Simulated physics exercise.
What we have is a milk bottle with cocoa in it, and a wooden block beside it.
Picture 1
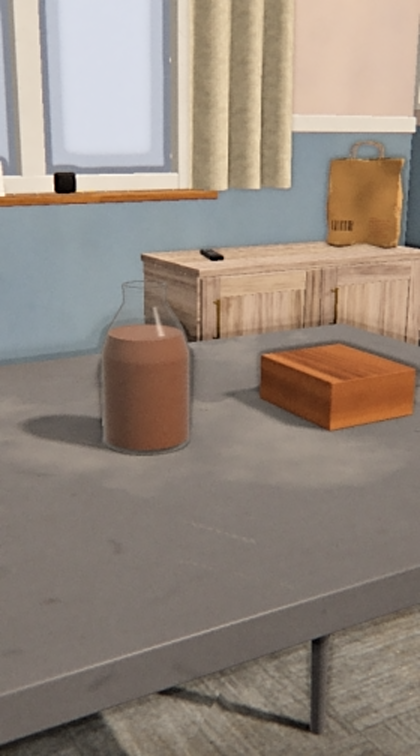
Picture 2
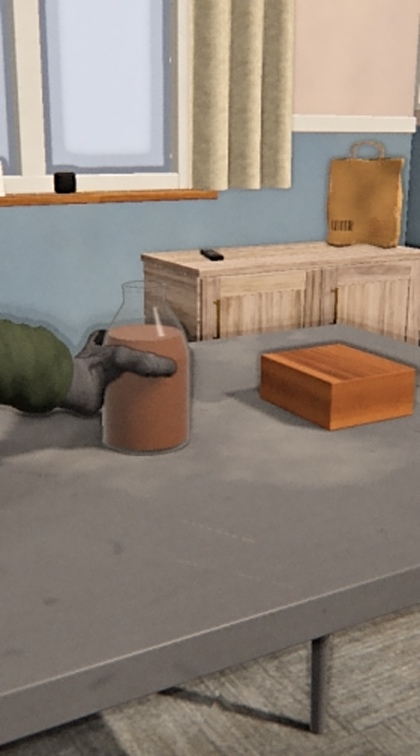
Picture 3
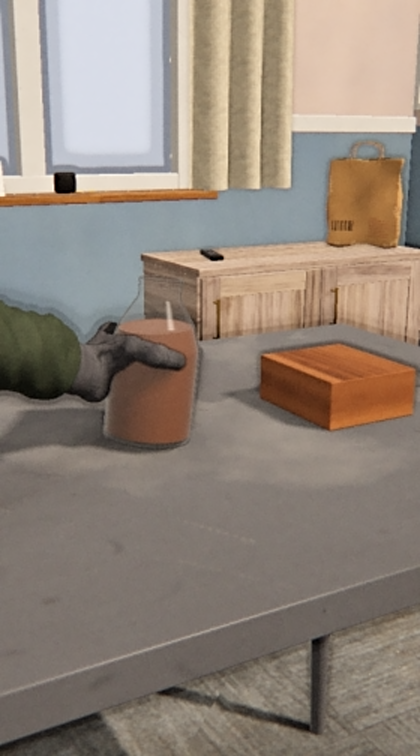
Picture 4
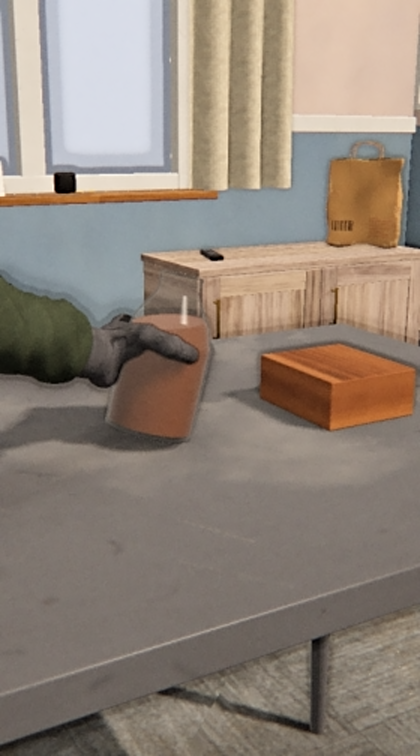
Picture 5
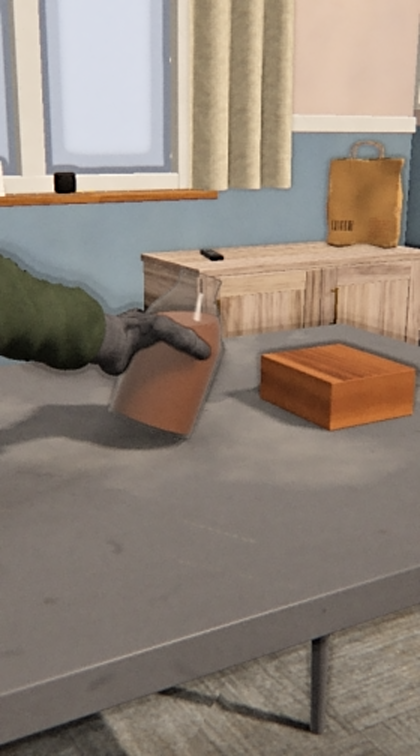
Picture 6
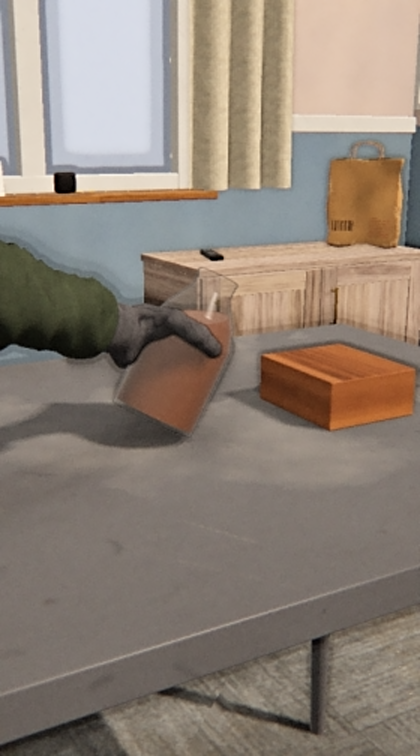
At first, a clear bottle of brown cocoa stands upright on a grey table, to the left of a wooden block. A gloved hand in a green sleeve reaches in from the left and grips the bottle, then steadily tilts it to the right, its top leaning towards the block.
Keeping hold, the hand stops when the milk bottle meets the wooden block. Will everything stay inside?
No - A mess.
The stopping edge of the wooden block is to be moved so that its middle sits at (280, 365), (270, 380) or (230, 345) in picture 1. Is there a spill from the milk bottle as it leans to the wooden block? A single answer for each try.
First contents get out, next contents get out, last contents stay put.
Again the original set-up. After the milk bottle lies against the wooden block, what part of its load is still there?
I'd put it at around 60 per cent.
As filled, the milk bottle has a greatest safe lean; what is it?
60 degrees, roughly.
Next, the milk bottle leans by about 50°; its rim is dry.
After that, the milk bottle leans by about 70°; it has slopped over; about three quarters of the cocoa is inside.
Finally, the milk bottle leans by about 80°, against the wooden block; it has slopped over; about two thirds of the cocoa is inside.
